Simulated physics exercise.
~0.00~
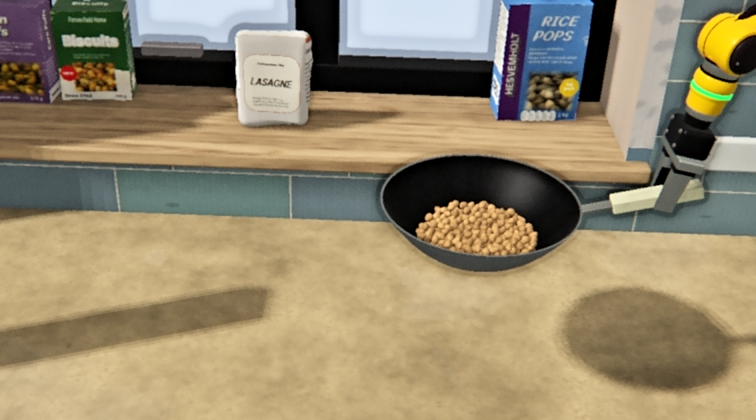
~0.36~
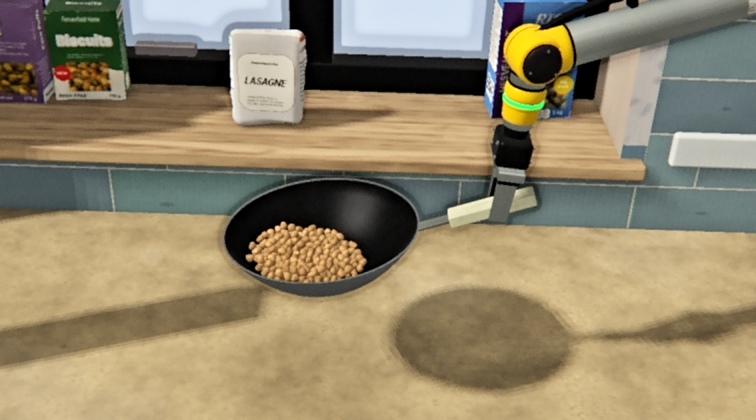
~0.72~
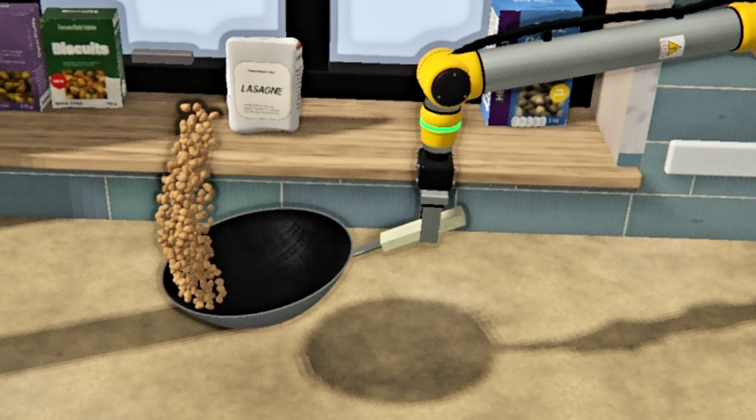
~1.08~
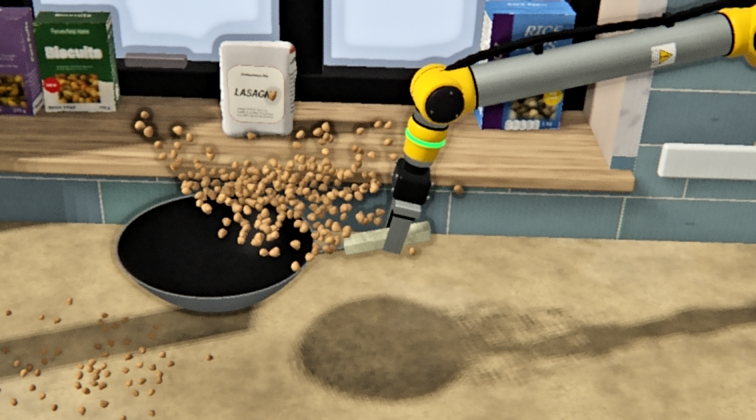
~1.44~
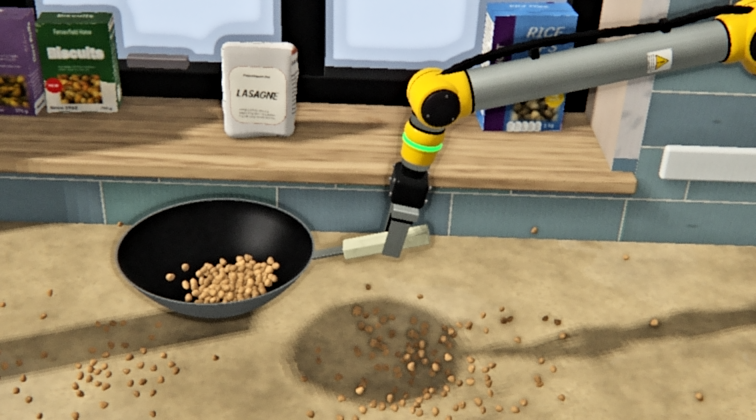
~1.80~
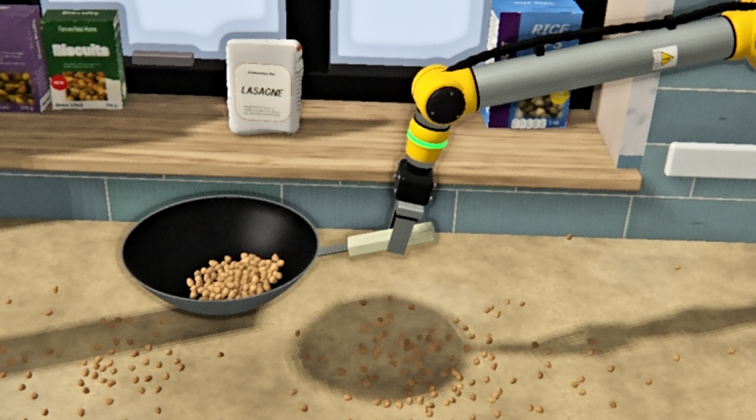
At a kitchen counter, a robot arm tosses beans in a wok, spilling many around it.
